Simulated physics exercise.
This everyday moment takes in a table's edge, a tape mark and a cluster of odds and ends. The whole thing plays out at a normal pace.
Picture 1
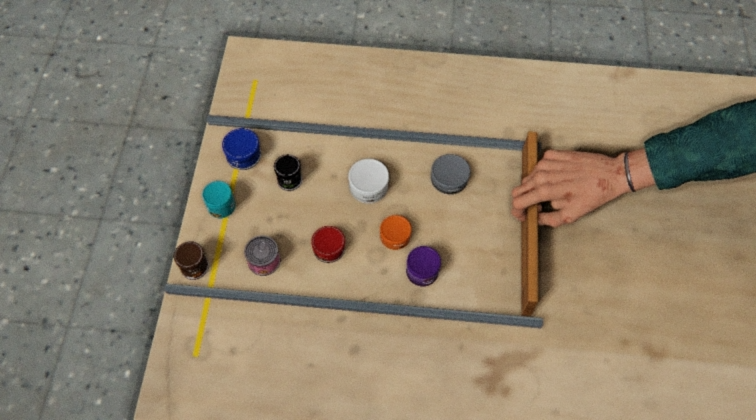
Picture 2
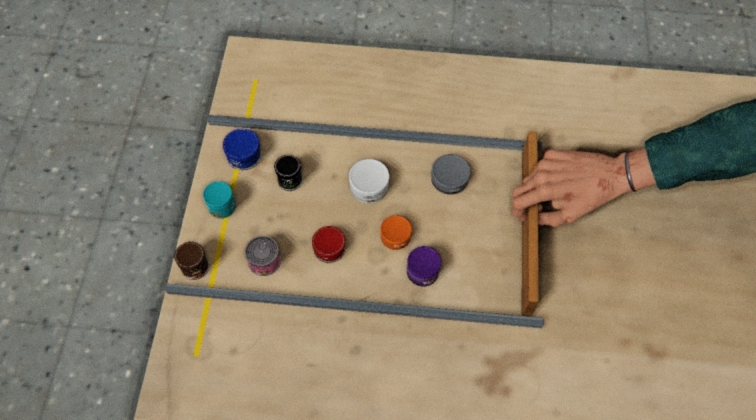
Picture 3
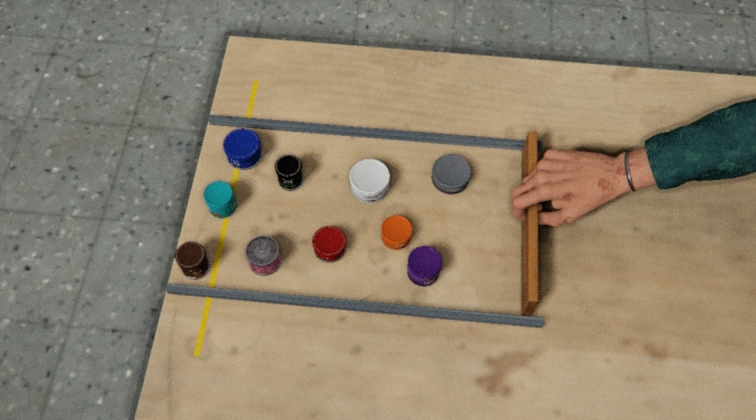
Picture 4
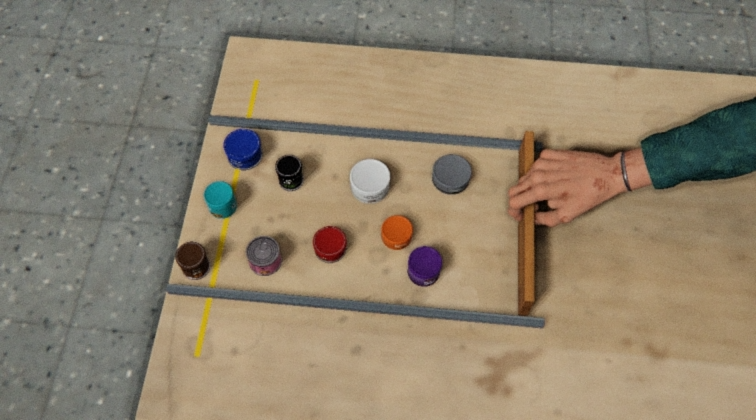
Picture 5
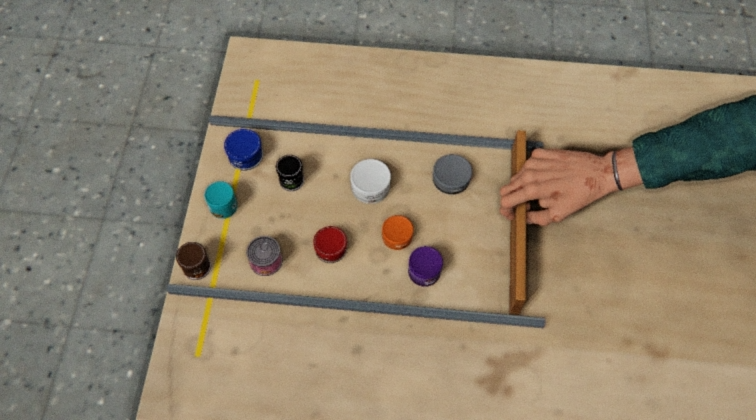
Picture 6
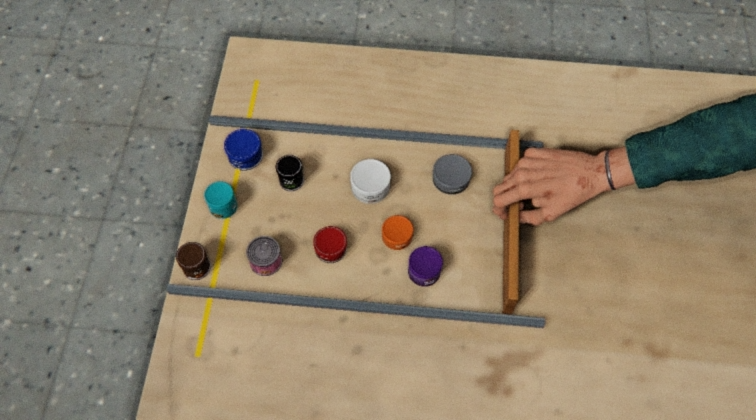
A hand in a green sleeve sliding a wooden board slightly left between two rails towards colourful pots standing still on a table.
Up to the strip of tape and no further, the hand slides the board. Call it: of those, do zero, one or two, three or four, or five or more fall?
Three or four fall.
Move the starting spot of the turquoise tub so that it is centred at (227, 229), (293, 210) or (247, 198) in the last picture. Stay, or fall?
Try one it goes off the edge; try two it goes off the edge; try three it goes off the edge.
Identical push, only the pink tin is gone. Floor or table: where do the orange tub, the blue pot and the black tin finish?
Orange tub still up; blue pot down; black tin down.
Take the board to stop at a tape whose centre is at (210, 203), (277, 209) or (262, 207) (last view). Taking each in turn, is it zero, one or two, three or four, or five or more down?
Spot one gives at least five, spot two gives none, spot three gives none at all.
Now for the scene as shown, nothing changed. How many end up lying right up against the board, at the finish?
Number in contact with it: 4.
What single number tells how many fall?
Count of fallen: 4.
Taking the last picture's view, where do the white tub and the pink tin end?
Result: One at about (214, 181), the other at about (175, 268).
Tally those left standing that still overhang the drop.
Expected count: 2.
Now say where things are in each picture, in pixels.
In the first frame, brown pot (192, 261); turquoise tub (219, 200); blue pot (242, 149); board (529, 221); tape (229, 204).
In the second frame, turquoise tub (220, 200); red pot (329, 245).
In the third frame, blue pot (243, 149); black tin (289, 173).
In the fourth frame, brown pot (193, 261); pink tin (264, 256).
In the fifth frame, turquoise tub (221, 201); grey tub (452, 174).
In the sixth frame, brown pot (194, 261); turquoise tub (221, 201); blue pot (244, 150); board (511, 219); tape (230, 205).
Soon after, none off yet; brown pot at rest near (194, 261); turquoise tub at rest near (221, 201); blue pot at rest near (244, 150).
In the end, the number that fall off is three or four; gone, black tin, blue pot, turquoise tub and brown pot.
